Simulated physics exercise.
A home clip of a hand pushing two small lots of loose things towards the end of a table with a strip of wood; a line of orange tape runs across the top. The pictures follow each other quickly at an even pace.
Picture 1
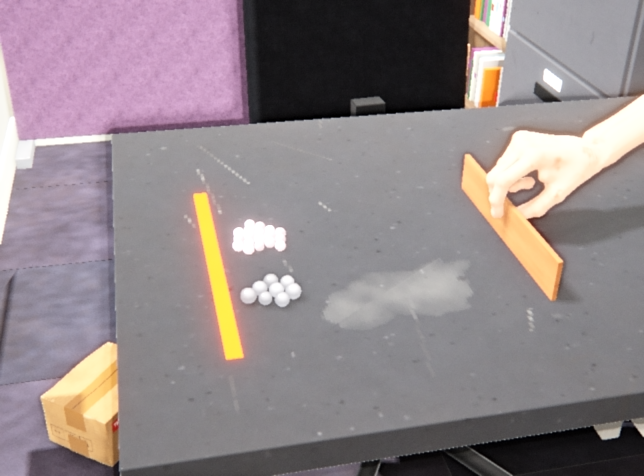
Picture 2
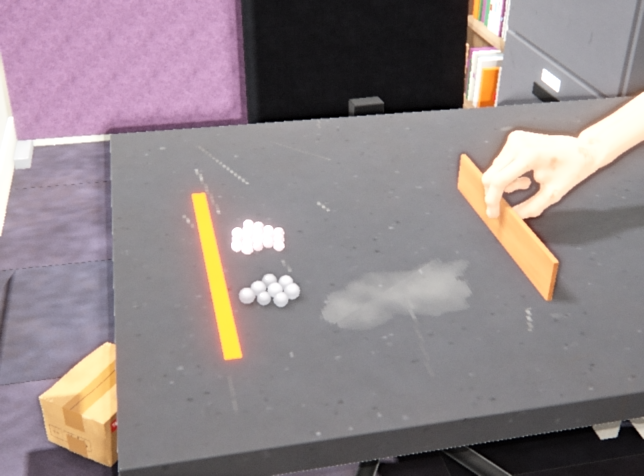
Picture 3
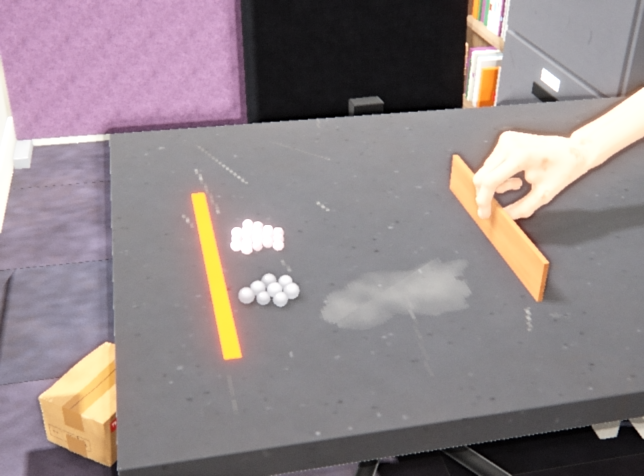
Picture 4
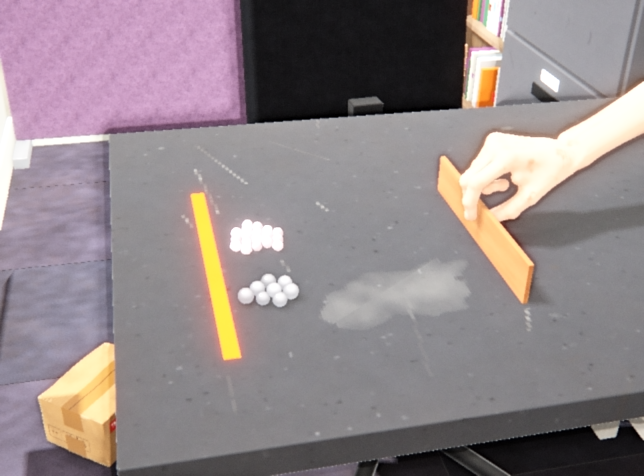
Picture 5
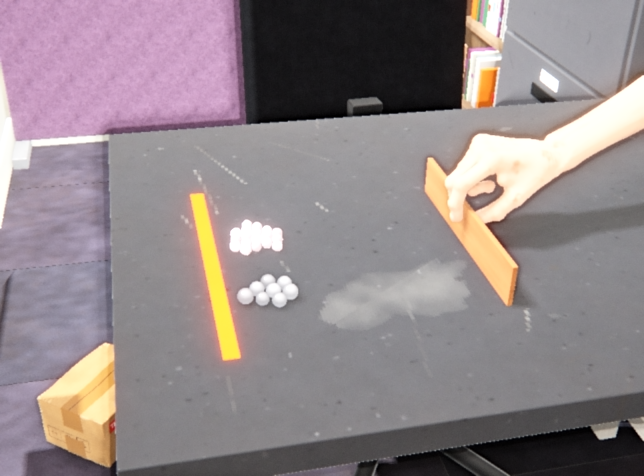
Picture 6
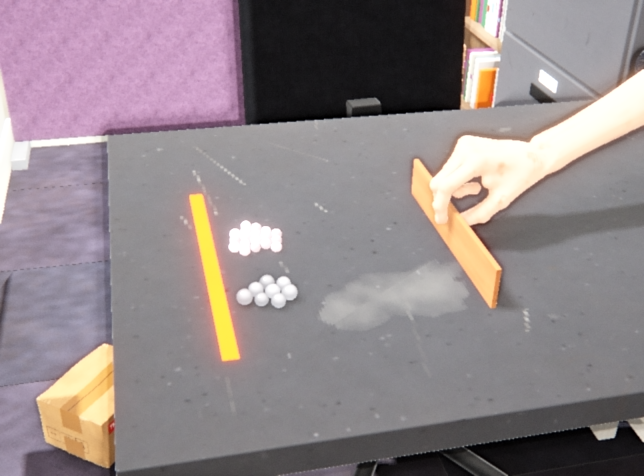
In the video, a hand slides an upright strip of wood leftward across a dark tabletop, past a pale smudge's right side, while two small clusters of pale and silvery balls stay still beside a line of orange tape.
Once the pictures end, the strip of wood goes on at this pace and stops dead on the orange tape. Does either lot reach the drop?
The nearer lot tumbles over the end, in part at least; the farther lot tumbles over the end, in part at least.
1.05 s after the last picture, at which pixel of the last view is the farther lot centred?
Around (181, 248).
Then, 0.52 s on from there, strip of wood still moving, near (325, 221); nearer lot all on the table, its front near (245, 297); farther lot all on the table, its front near (235, 247).
Then, 1.05 s on from there, strip of wood stopped at the orange tape; nearer lot all on the table, its front near (175, 308); farther lot all on the table, its front near (165, 267).
Then, 1.33 s on from there, strip of wood stopped at the orange tape; nearer lot all on the table, its front near (107, 320); farther lot all on the table, its front near (105, 262).
In the end, strip of wood stopped at the orange tape; nearer lot the whole lot over the edge; farther lot the whole lot over the edge.
